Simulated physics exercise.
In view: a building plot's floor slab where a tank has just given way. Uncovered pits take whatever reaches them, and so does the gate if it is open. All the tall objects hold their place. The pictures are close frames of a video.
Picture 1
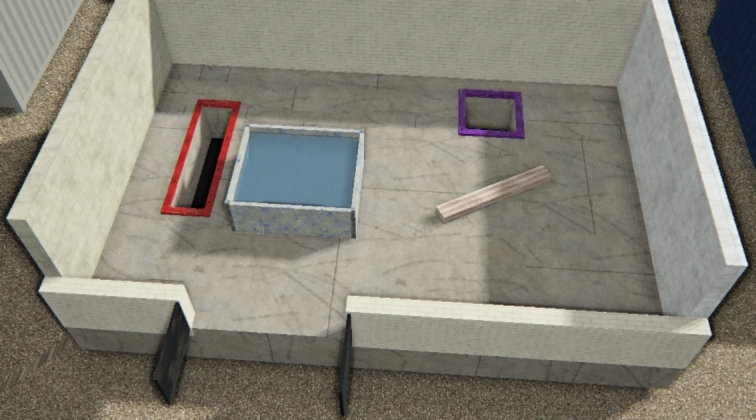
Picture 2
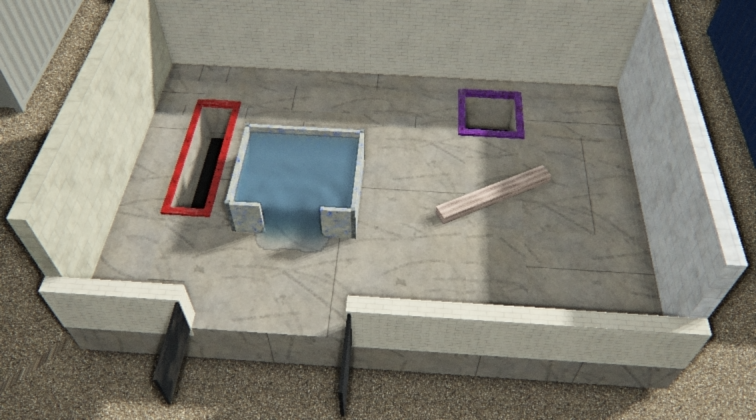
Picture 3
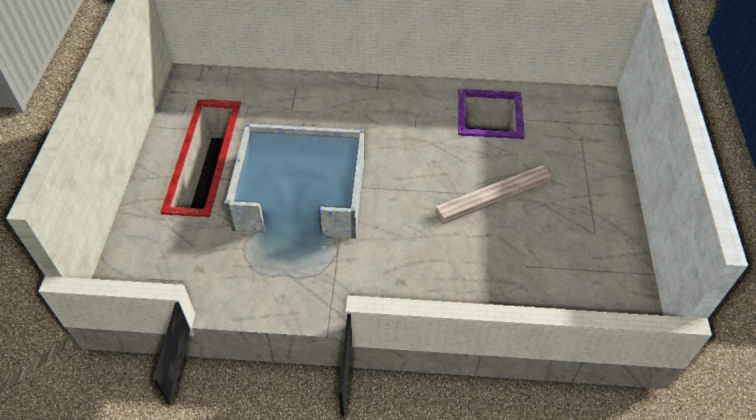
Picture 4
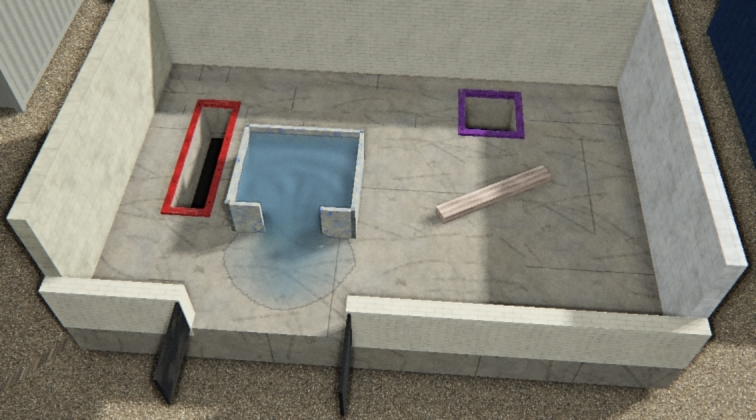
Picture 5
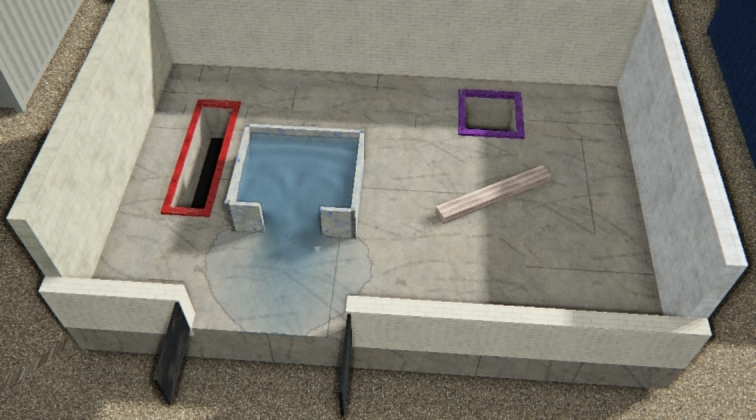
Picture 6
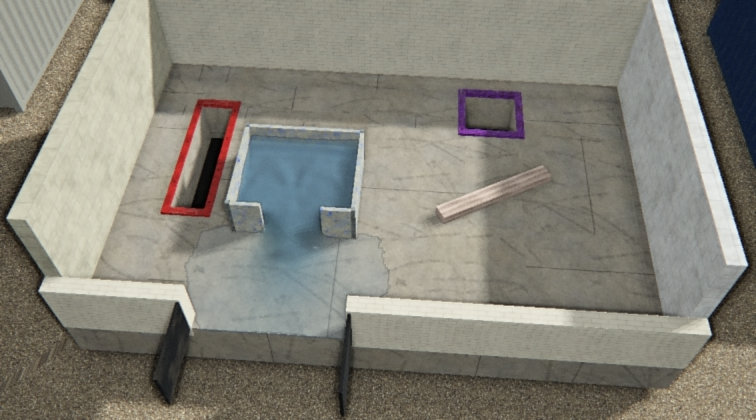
Water sits still in a square tank on a walled floor slab, between a red-framed slot and a purple-framed opening with a plank nearby. A gap opens in the tank's front wall and water pours out, spreading across the slab in a widening, rounded sheet that reaches the open gateway at the front.
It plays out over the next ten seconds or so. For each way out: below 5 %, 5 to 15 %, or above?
One by one: The gate takes above 15 %; the purple pit takes not even 5 %; the red pit takes not even 5 %.
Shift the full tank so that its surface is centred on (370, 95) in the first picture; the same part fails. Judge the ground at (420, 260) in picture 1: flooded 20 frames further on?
There: Flooded.
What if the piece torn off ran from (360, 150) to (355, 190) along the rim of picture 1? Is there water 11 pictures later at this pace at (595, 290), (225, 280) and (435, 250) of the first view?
One after the other: Awash, no water, wet.
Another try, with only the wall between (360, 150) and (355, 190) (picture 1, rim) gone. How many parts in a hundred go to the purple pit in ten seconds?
Roughly, in per cent: Purple 10.
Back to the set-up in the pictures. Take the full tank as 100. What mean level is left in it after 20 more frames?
Some 34 per cent.
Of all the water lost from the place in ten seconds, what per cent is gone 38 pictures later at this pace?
I make it 85 per cent.
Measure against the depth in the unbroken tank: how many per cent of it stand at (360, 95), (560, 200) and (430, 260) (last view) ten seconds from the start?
Roughly 0, 2 and 2 per cent, in turn.
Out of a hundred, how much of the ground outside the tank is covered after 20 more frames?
Near 25 in a hundred.
A moment on, water covers 10 % of the floor; the gate 14 %, the purple pit 0 %, the red pit 0 %.
Next, water covers 15 % of the floor; the gate 29 %, the purple pit 0 %, the red pit 0 %.
Then, water covers 25 % of the floor; the gate 43 %, the purple pit 0 %, the red pit 0 %.
Later, water covers 30 % of the floor; the gate 57 %, the purple pit 0 %, the red pit 0 %.
In the end, water covers 35 % of the floor; the gate 68 %, the purple pit 0 %, the red pit 0 %.
